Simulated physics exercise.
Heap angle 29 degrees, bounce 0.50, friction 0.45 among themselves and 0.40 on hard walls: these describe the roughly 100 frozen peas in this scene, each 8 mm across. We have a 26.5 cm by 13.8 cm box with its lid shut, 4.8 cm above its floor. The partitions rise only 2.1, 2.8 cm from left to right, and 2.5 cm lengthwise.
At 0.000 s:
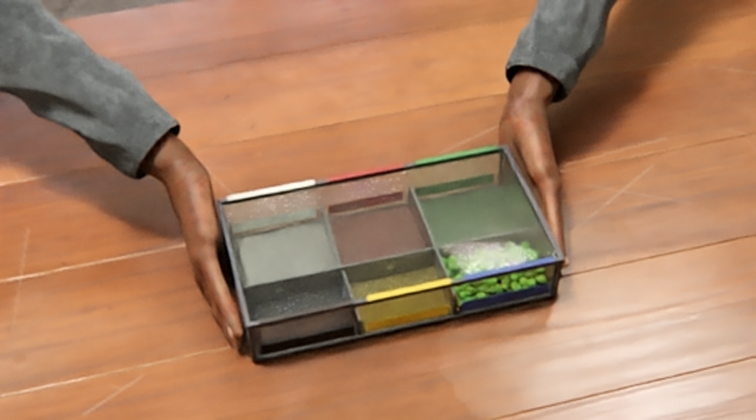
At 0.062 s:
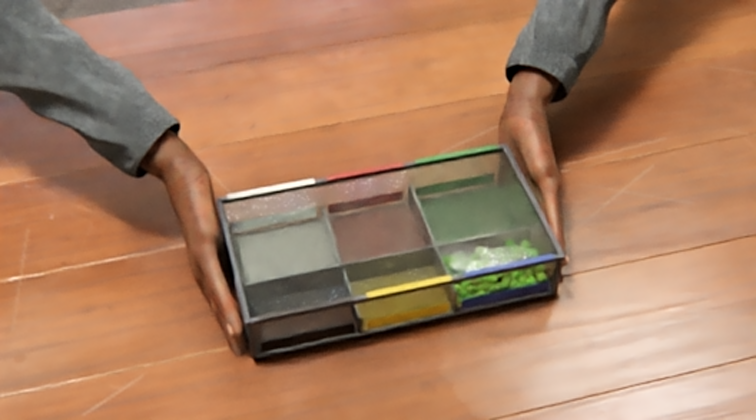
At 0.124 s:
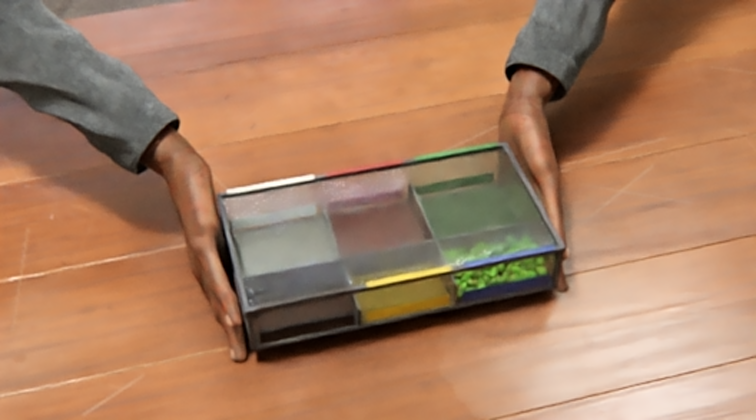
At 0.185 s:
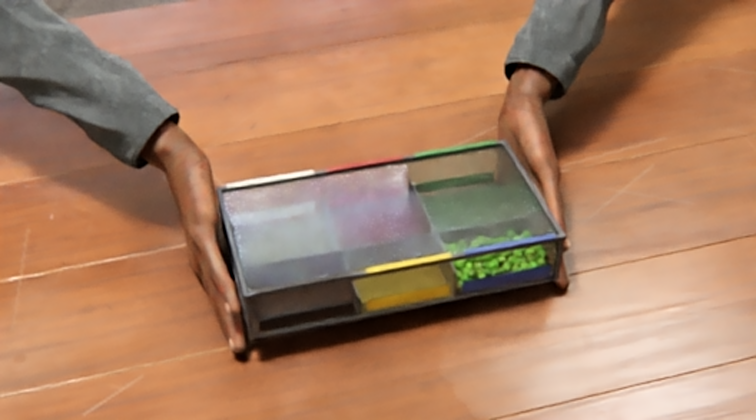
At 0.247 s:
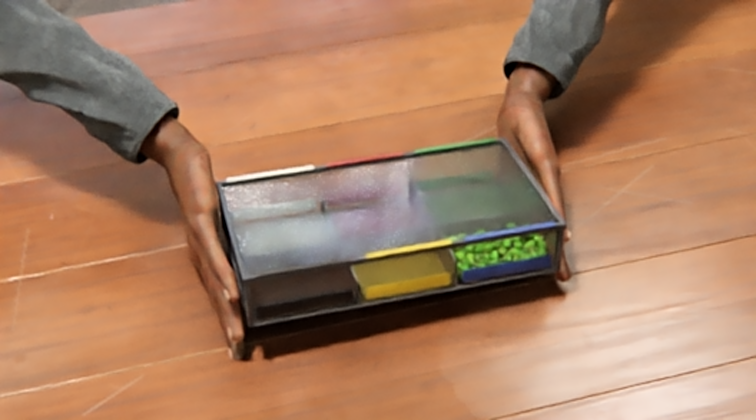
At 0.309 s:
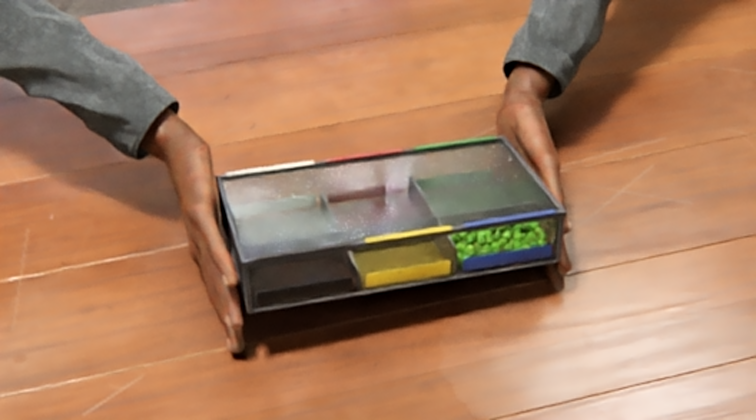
The clip opens with two hands gripping the ends of a shut, clear-lidded box on a wooden floor, with small green pieces in its front right, blue-marked compartment. The hands steadily raise the front edge, tilting the box modestly toward the back, while the green pieces remain in that compartment.
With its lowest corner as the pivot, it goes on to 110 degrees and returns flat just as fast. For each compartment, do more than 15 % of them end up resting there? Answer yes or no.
Red: No, blue: No, green: Yes, yellow: No, white: No, black: No.
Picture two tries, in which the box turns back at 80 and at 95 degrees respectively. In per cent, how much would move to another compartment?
Close to 5 in a hundred first, and 70 in a hundred second.
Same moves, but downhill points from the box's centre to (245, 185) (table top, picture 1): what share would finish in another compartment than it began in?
My best guess is some 100 per cent.
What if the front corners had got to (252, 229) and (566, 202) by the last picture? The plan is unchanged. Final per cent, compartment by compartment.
Result - red: 0 %; blue: 10 %; green: 90 %; yellow: 0 %; white: 0 %; black: 0 %.
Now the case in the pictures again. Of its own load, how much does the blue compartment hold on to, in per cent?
Share retained: Approx. 0 %.
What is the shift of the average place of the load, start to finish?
Net shift: Approx. 8.5 cm.
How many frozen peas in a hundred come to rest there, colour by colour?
Final shares: Red 0 %; blue 0 %; green 100 %; yellow 0 %; white 0 %; black 0 %.
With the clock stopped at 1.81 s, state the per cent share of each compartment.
Red = 0, blue = 20, green = 80, yellow = 0, white = 0, black = 0 (per cent).
After 1.81 s, tilt 110 degrees; blue 20 %, green 80 %.
Then, at 2.81 s, tilt 50 degrees; green 100 %.
After 3.79 s, tilt 0 degrees; green 100 %.
At rest (4.3 s), red 0 %, blue 0 %, green 100 %, yellow 0 %, white 0 %, black 0 %.
